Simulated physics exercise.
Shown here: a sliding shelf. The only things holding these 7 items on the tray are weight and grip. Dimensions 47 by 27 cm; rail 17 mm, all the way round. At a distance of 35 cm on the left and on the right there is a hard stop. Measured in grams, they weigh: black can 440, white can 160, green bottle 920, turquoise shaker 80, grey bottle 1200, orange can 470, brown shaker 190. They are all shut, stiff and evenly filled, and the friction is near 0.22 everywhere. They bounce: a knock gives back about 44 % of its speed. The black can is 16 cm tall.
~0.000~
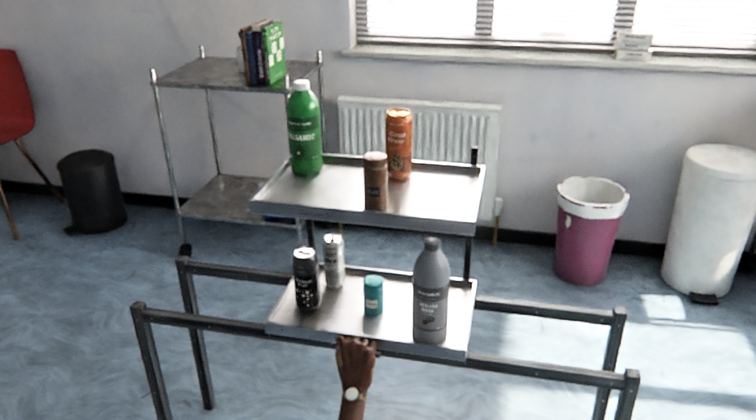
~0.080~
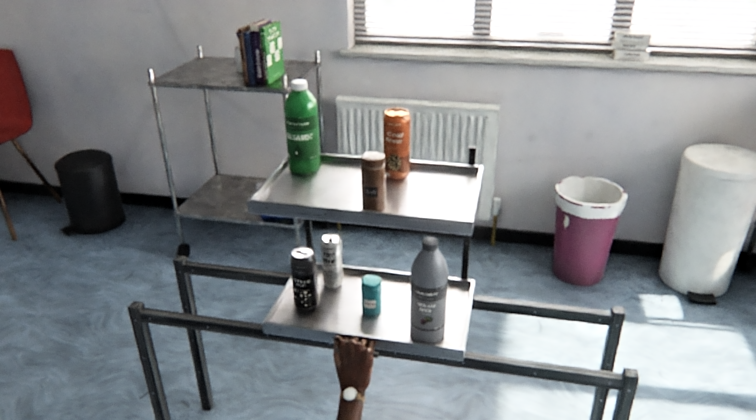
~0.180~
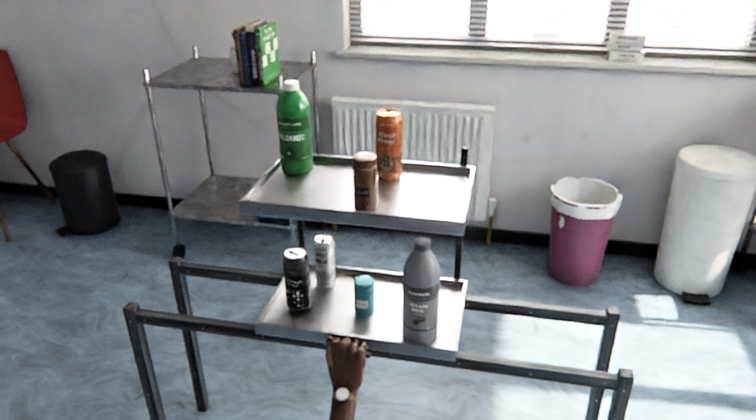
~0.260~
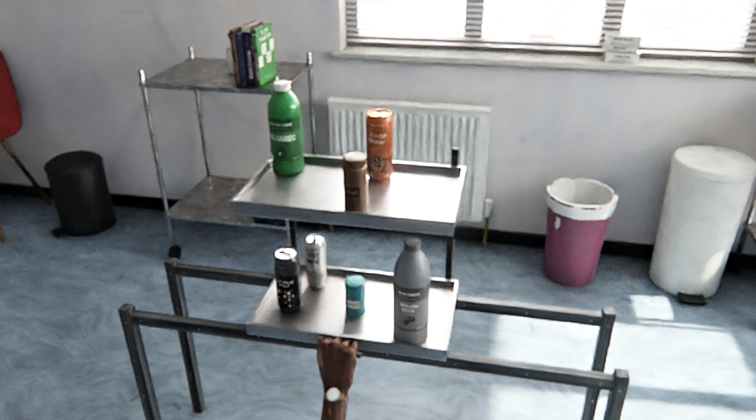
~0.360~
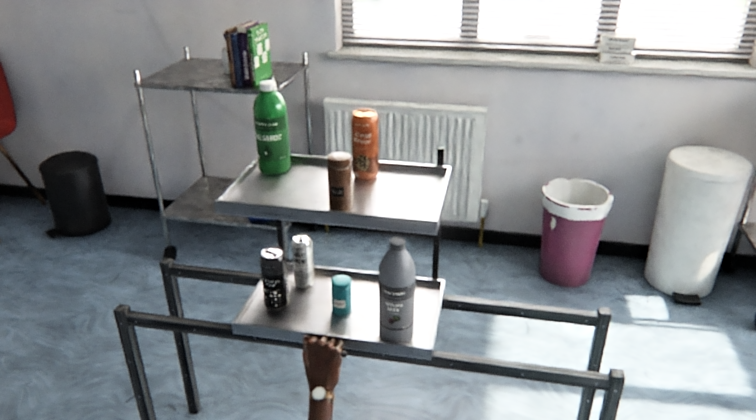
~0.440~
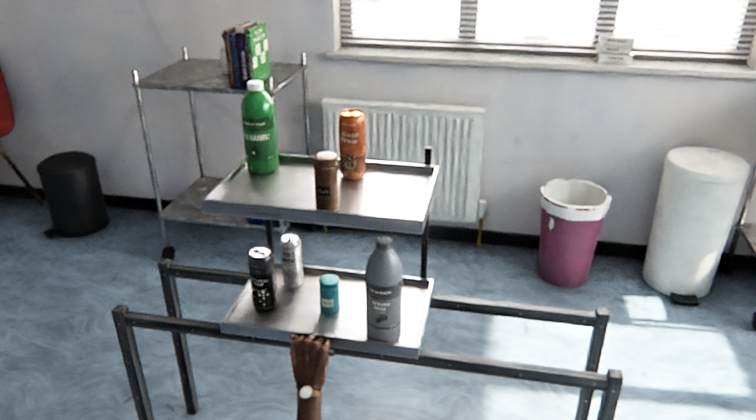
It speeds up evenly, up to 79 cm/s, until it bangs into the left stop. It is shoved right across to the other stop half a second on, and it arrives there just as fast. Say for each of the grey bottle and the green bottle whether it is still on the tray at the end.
The grey bottle is still carried by the tray. The green bottle is no longer carried by the tray.
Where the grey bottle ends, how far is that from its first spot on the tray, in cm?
Displacement: Approx. 2 cm.
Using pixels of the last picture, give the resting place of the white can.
Its centre ends close to (589, 318) in the last view.
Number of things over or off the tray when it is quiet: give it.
The answer is 3.
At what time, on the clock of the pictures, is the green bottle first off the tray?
Roughly at the 1.1 s mark.
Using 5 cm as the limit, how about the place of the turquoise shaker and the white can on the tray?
First the turquoise shaker: It stays in position; then the white can: It departs its position.
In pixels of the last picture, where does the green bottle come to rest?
Roughly (30, 384).
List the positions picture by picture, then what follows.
Tray midway; grey bottle (431, 290); green bottle (304, 126), in the first frame.
Tray midway; turquoise shaker (372, 295); orange can (397, 145), in the second frame.
Tray moved 1 cm left; brown shaker (365, 183); black can (297, 280), in the third frame.
Tray moved 2 cm left; white can (316, 262); turquoise shaker (355, 296), in the fourth frame.
Tray moved 5 cm left; orange can (365, 146); brown shaker (340, 182), in the fifth frame.
Tray moved 7 cm left; grey bottle (384, 288); green bottle (259, 127), in the sixth frame.
After 1.14 s, tray moved 35 cm left; black can and green bottle now off the tray; grey bottle moved 12 cm near (225, 270); white can 16° off upright.
After 1.64 s, tray moved 34 cm left; grey bottle moved 13 cm near (222, 270); white can on its side; brown shaker moved 13 cm.
After 2.34 s, tray moved 16 cm left; grey bottle moved 13 cm near (293, 278); white can on its side; brown shaker moved 13 cm.
After 3.14 s, tray moved 31 cm right; grey bottle moved 13 cm near (496, 301); white can on its side; brown shaker moved 13 cm.
In the end (3.9 s), off the tray, black can and green bottle; toppled on the tray, white can; the other 4 under 5 cm from the start. In the last view, grey bottle near (567, 309), green bottle near (30, 384).
